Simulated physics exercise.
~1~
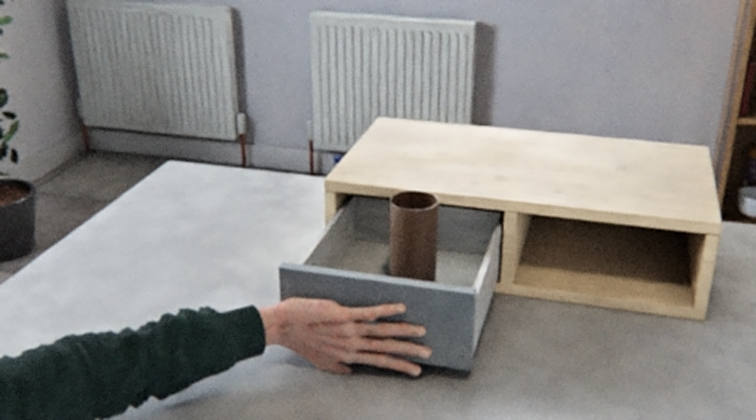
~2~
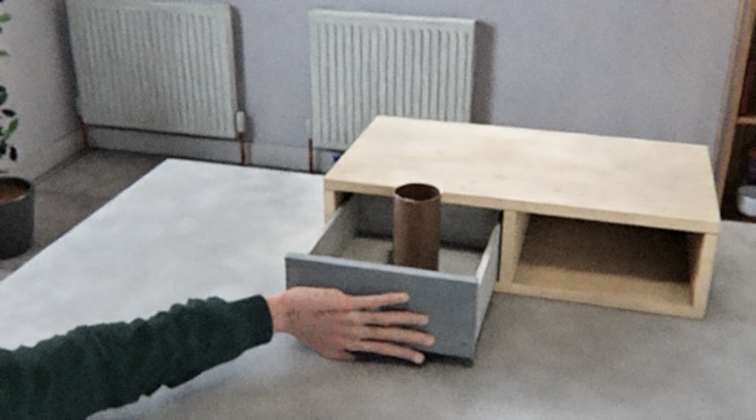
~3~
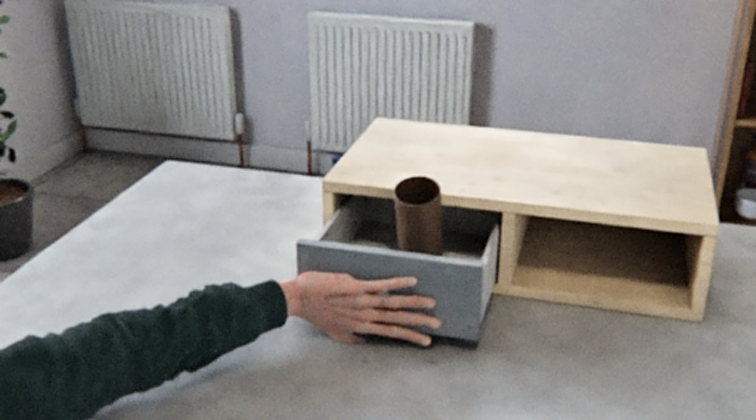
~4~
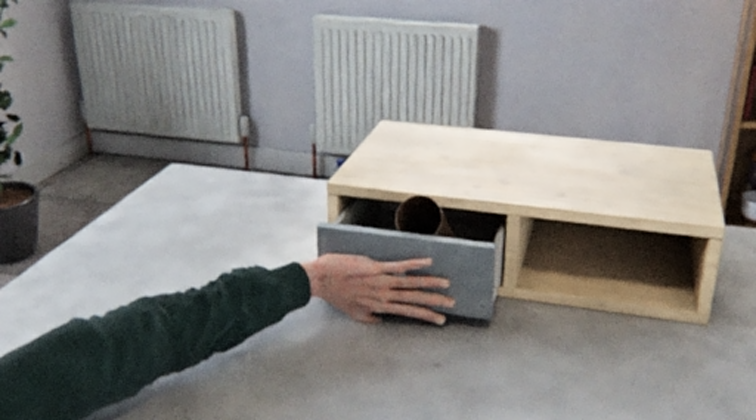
A hand pushes the grey drawer inward until the brown beaker inside tilts, leaving it partly open.
